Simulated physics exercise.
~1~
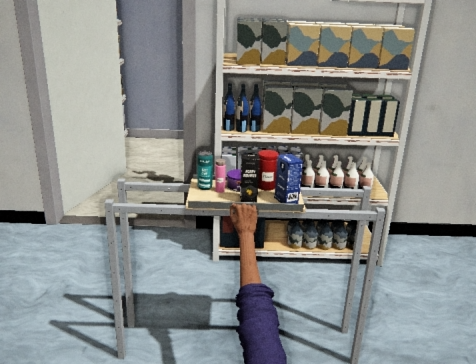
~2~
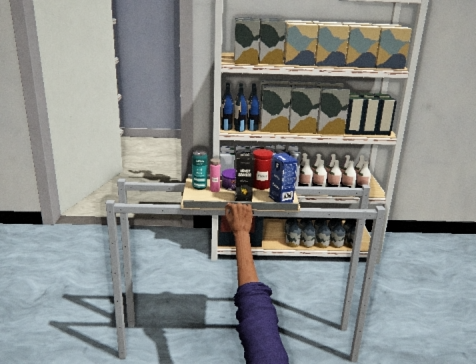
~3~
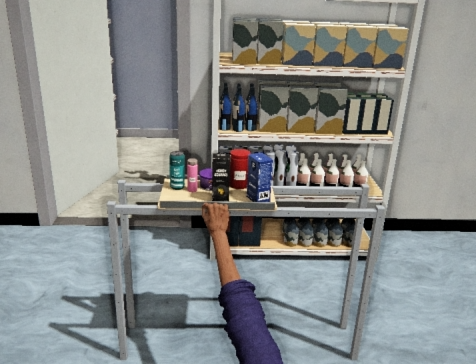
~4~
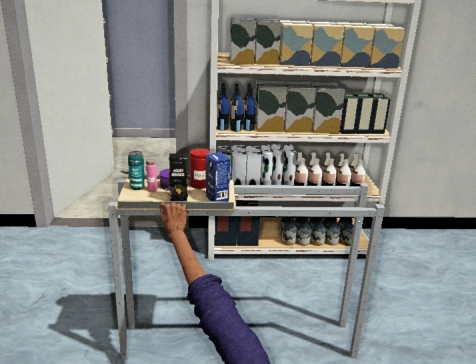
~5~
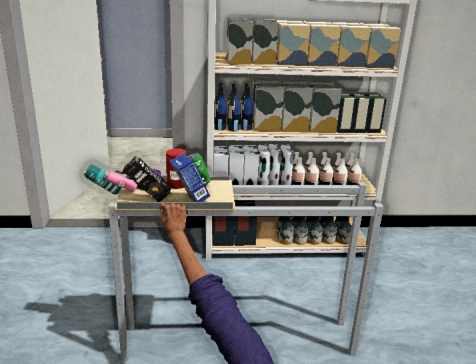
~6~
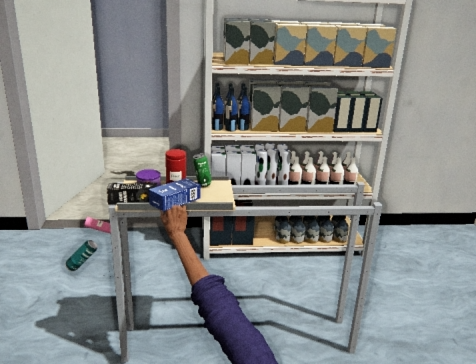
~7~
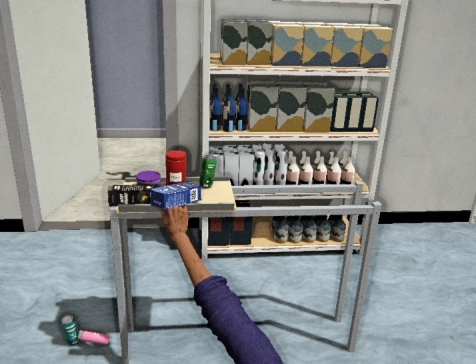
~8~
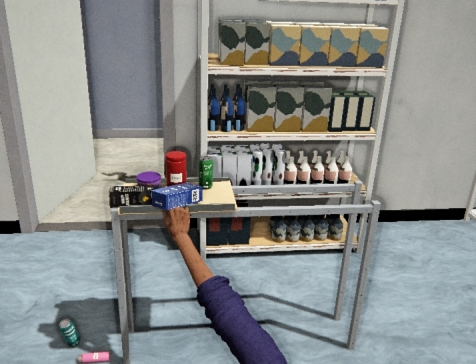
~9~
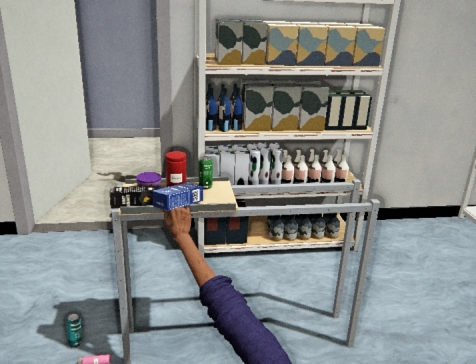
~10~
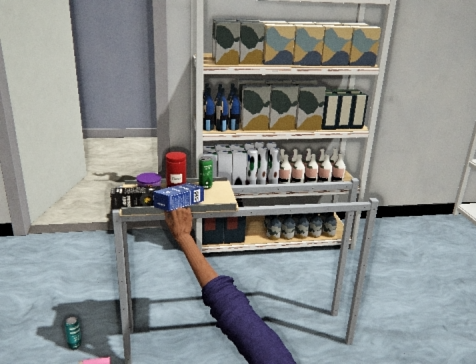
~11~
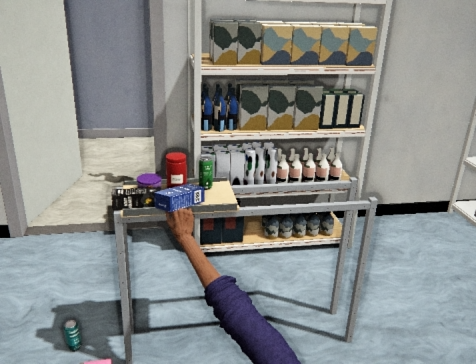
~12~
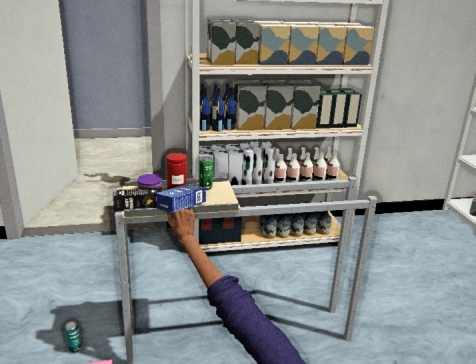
At first, a tray holding seven upright items, among them a red jar, cartons and small cans, sits on a metal frame before stocked shelves, with a purple-sleeved arm reaching to its front edge. The hand moves the tray left, and the items ride along standing. At the left end the tray stops abruptly, and the turquoise can, pink shaker and both cartons tip leftward. The can and shaker drop off the left end to the floor, while the black and blue cartons topple onto the tray. Finally, the red jar, green can and purple tub remain upright beside the fallen cartons.
